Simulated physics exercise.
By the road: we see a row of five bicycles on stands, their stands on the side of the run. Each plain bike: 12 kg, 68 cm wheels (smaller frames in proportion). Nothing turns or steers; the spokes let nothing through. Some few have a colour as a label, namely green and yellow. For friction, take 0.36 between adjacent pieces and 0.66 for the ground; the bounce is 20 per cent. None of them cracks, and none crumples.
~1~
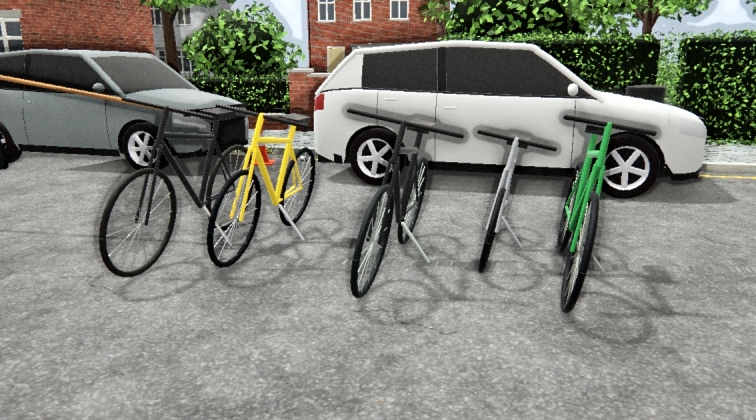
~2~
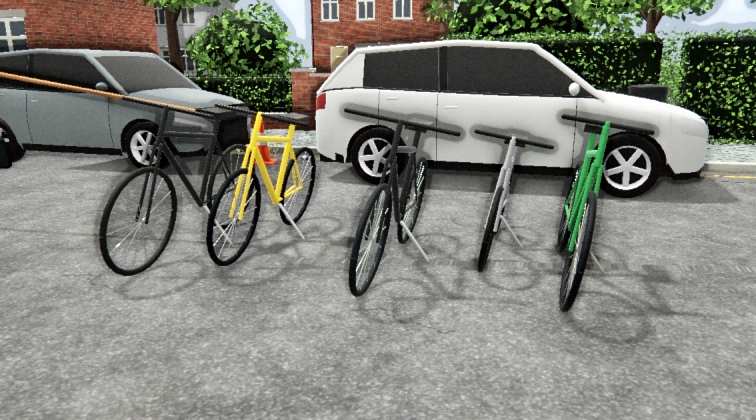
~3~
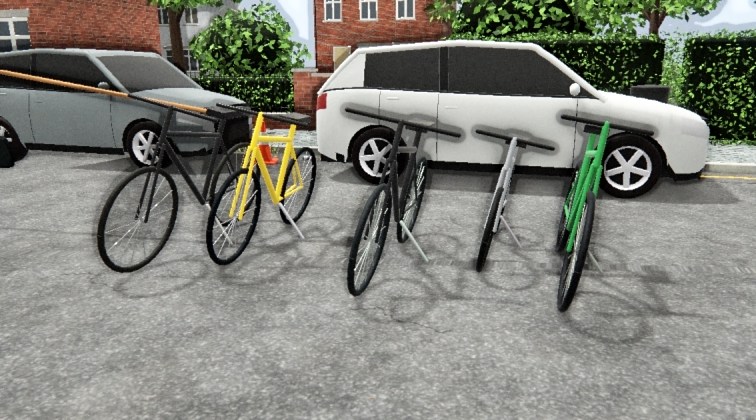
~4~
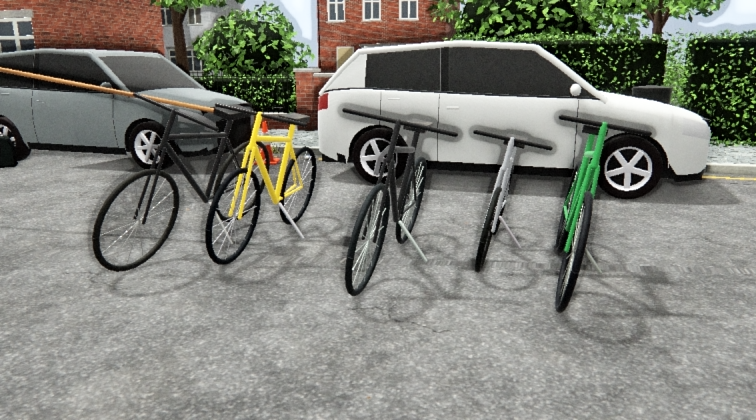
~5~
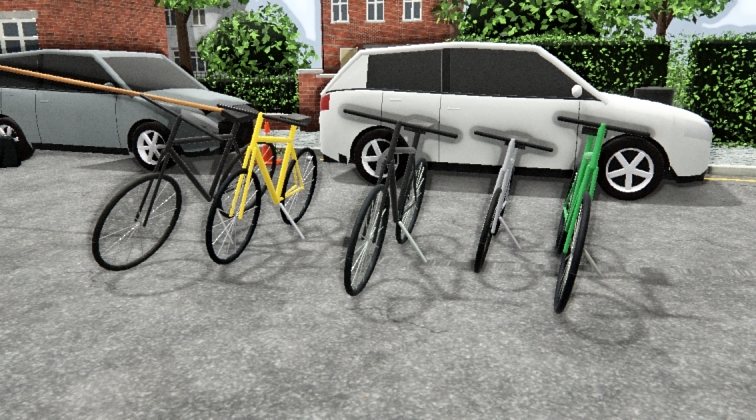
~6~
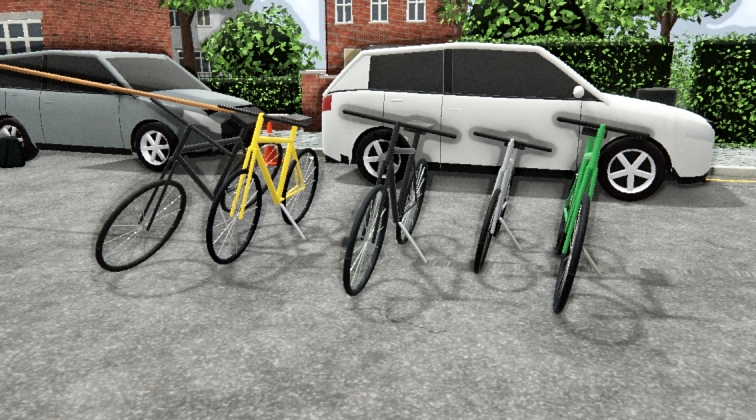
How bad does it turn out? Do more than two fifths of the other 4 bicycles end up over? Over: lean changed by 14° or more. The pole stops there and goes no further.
Yes.
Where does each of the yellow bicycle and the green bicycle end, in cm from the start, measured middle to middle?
Yellow ends up 60 cm away; green ends up 70 cm away.
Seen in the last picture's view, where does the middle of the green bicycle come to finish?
Somewhere around pixel (696, 260).
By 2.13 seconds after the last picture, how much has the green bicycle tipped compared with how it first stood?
I'd estimate close to 30°.
Then, 0.53 s later than the last frame, 1 of the 4 other bicycles over; yellow bicycle tilted 26°.
Then, 1.09 s later than the last frame, 2 of the 4 other bicycles over; yellow bicycle tilted 68°.
Then, 2.13 s later than the last frame, 4 of the 4 other bicycles over; yellow bicycle tilted 70°; green bicycle tilted 31°.
Then, 2.55 s later than the last frame, 4 of the 4 other bicycles over; green bicycle lying flat; yellow bicycle tilted 70°.
When it is over, 4 of the 4 other bicycles over; green bicycle lying flat; yellow bicycle tilted 70°. That is 100 per cent. Not one is left standing. In pixels of the last frame, middles, green bicycle near (696, 260), yellow bicycle near (334, 213).
